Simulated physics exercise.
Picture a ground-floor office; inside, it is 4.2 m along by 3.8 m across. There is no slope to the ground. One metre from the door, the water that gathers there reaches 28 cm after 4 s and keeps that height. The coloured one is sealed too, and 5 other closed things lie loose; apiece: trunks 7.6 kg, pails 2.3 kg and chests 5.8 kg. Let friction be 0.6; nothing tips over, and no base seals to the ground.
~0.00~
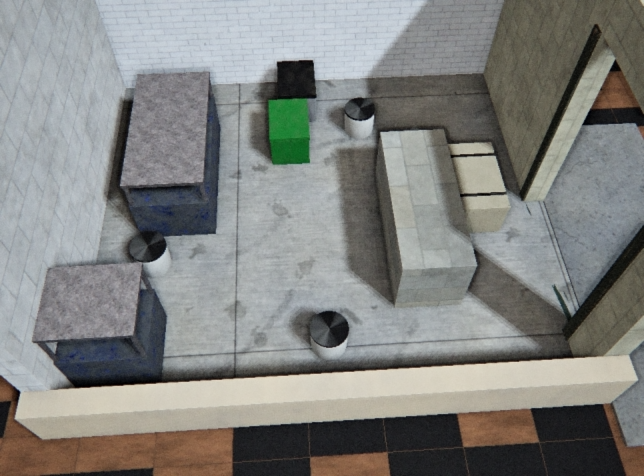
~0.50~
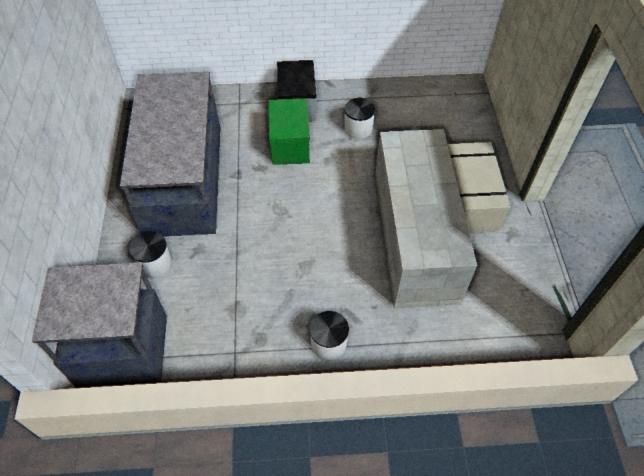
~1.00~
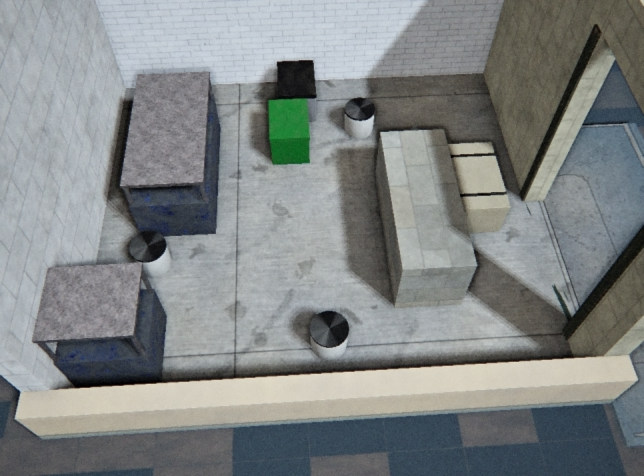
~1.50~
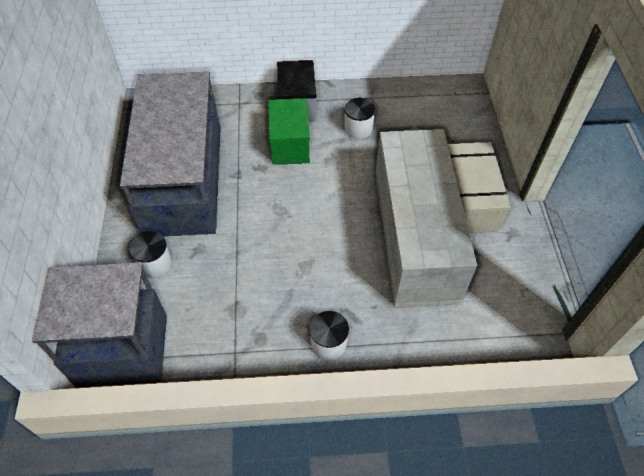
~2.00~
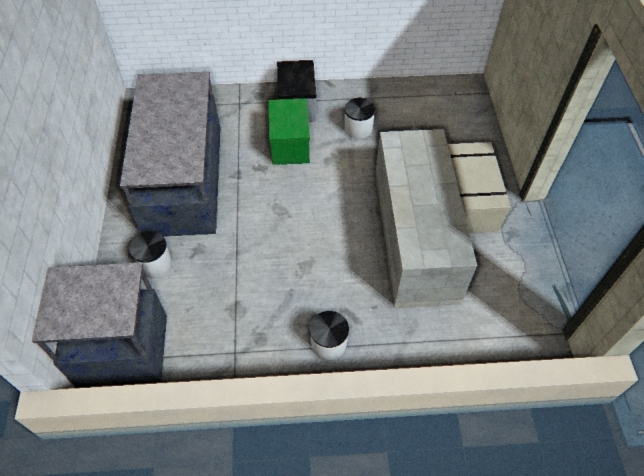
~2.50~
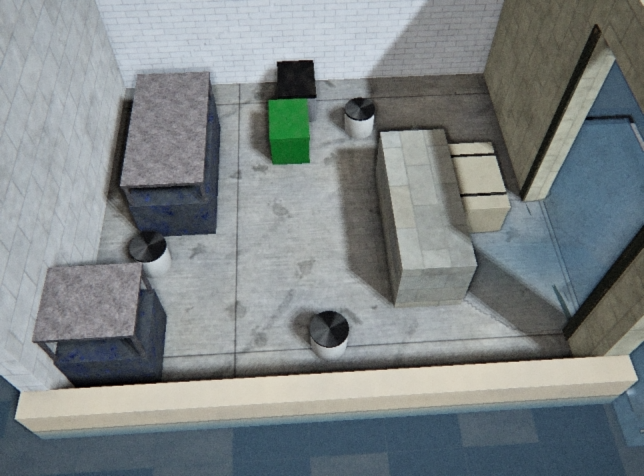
A small walled room with a pale grey floor is seen from above, over a low cream front wall. Two blue units with grey tops stand on the left, green and black boxes near the back, three dark-topped white pails about the floor, and a long grey block beside a banded cream box on the right. Bluish water covers the tiles outside, then spreads in through the right-hand doorway, while the objects and camera stay still.
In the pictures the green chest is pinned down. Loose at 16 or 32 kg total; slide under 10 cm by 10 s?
Heavier only.
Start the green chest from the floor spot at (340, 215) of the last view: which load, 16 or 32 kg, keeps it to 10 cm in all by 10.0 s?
Only the larger holds.
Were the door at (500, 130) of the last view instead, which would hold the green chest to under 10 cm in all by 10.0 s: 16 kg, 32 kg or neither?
Answer: No option succeeds.
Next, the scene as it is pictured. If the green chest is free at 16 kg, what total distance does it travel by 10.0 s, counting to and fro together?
About 80 cm altogether.
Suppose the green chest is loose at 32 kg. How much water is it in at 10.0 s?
Depth: Approx. 9 cm.
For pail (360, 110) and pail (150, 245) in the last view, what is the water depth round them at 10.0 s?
Depths: Near 9 cm, then near 23 cm.
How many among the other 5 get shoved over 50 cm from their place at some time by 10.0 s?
Count: 5.
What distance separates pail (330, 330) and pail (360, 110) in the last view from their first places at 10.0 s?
Respectively 120 and 250 centimetres.
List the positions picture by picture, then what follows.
The green chest at (289, 118), on the bottom; water covers 0.0 m2; 0 of 6 have shifted, in the first picture.
The green chest at (289, 118) rests on the ground; 0.0 m2 under water; 0 of 6 have shifted, in the second picture.
The green chest at (289, 118) rests on the ground; water covers 0.0 m2; 0 of 6 have shifted, in the third picture.
The green chest at (289, 118) rests on the ground; water covers 0.0 m2; 0 of 6 have shifted, in the fourth picture.
The green chest at (289, 118) rests on the ground; 0.2 m2 under water; 0 of 6 have shifted, in the fifth picture.
The green chest at (289, 118) rests on the ground; 0.9 m2 under water; 0 of 6 have shifted, in the sixth picture.
After 3.5 s the green chest would be 0 cm from its start with 16 kg and 0 cm from its start with 32 kg; 0 cm of water round it then.
After 4.5 s the green chest would be 0 cm from its start with 16 kg and 0 cm from its start with 32 kg; 0 cm of water round it then.
After 7.0 s the green chest would be 0 cm from its start with 16 kg and 0 cm from its start with 32 kg; 4 cm of water round it then.
After 10.0 s the green chest would be 76 cm from its start with 16 kg and 2 cm from its start with 32 kg; 9 cm of water round it then.
